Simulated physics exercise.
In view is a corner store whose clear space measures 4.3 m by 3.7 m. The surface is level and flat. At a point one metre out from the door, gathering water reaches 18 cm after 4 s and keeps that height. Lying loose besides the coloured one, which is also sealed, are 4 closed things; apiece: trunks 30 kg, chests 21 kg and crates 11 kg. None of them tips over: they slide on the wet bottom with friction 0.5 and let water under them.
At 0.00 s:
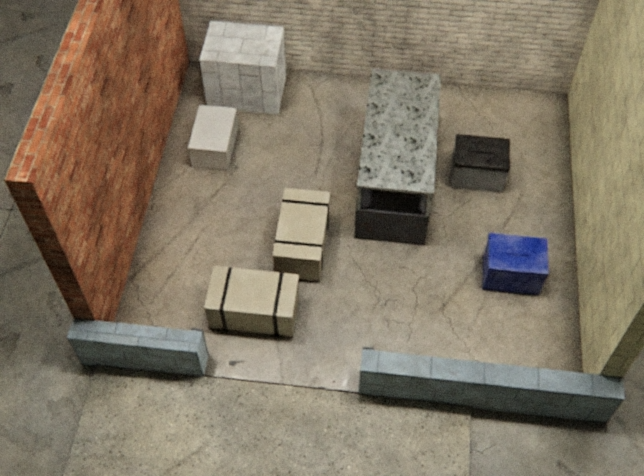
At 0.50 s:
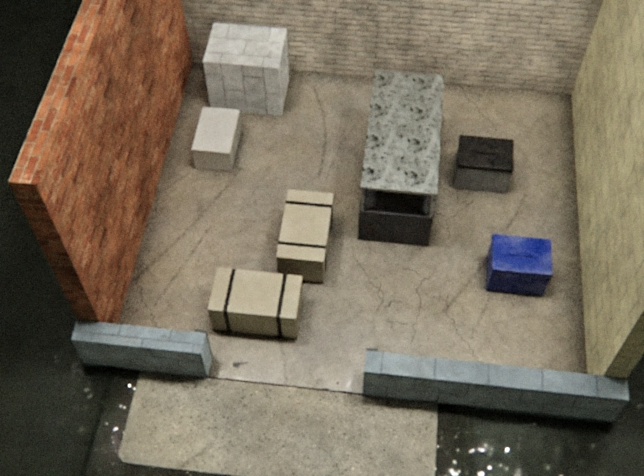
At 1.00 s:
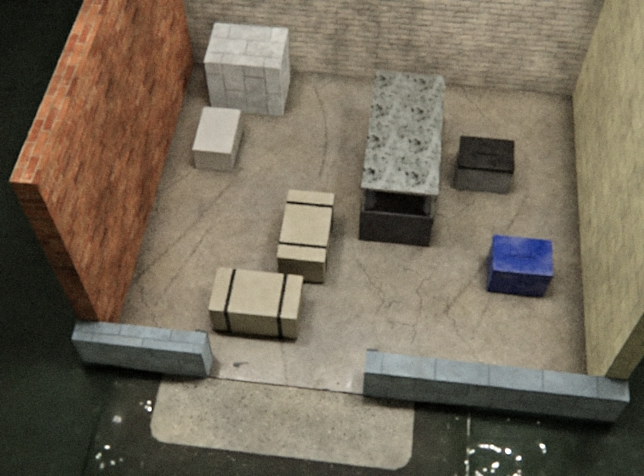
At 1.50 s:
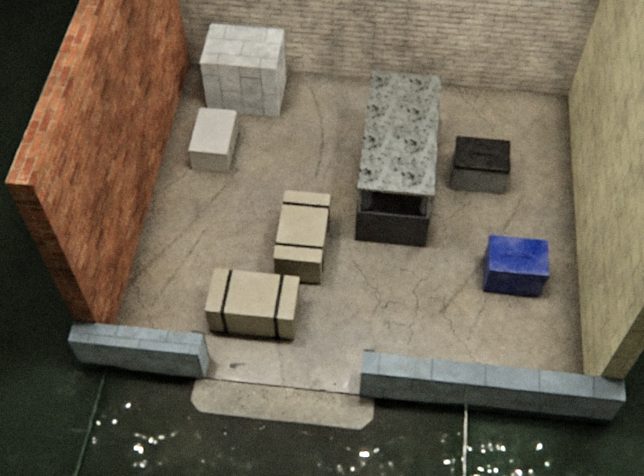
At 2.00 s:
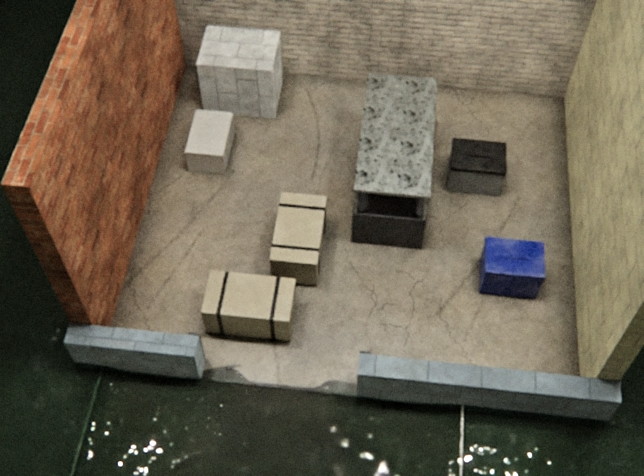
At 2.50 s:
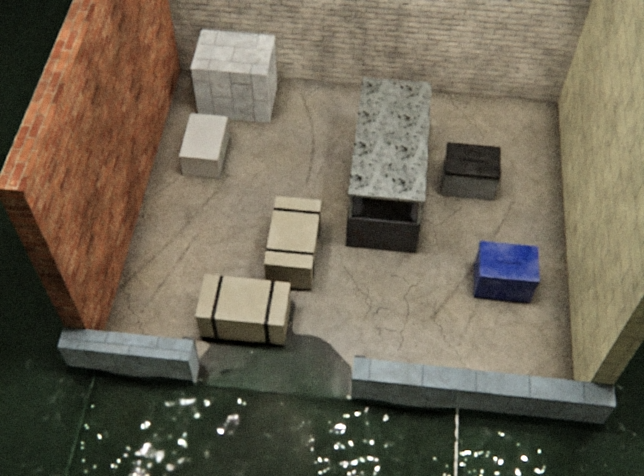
A small walled store stood open at the front while dark water spread over the ground outside, covered the pale front step, and crept in through the doorway; the boxes inside stayed put.
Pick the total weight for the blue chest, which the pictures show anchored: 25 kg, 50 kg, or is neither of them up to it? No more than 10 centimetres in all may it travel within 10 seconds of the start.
25 kg is enough.
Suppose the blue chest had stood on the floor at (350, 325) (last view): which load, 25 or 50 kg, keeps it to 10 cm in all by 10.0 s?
Short answer: Heavier load only.
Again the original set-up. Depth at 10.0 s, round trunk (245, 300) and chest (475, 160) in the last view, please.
Depth approx. 8 cm / 5 cm.
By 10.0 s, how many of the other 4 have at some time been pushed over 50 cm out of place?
The tally stands at 2.
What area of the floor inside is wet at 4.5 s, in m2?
My estimate is roughly 4.0 m2.
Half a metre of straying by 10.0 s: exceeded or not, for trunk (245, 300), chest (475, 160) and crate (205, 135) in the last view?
Respectively: Exceeded, not exceeded, not exceeded.
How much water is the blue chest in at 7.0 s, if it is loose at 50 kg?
3 cm, roughly.
After 3.5 s the blue chest would be 0 cm from its start with 25 kg and 0 cm from its start with 50 kg; 0 cm of water round it then.
After 4.5 s the blue chest would be 0 cm from its start with 25 kg and 0 cm from its start with 50 kg; 1 cm of water round it then.
After 7.0 s the blue chest would be 0 cm from its start with 25 kg and 0 cm from its start with 50 kg; 3 cm of water round it then.
After 10.0 s the blue chest would be 0 cm from its start with 25 kg and 0 cm from its start with 50 kg; 8 cm of water round it then.
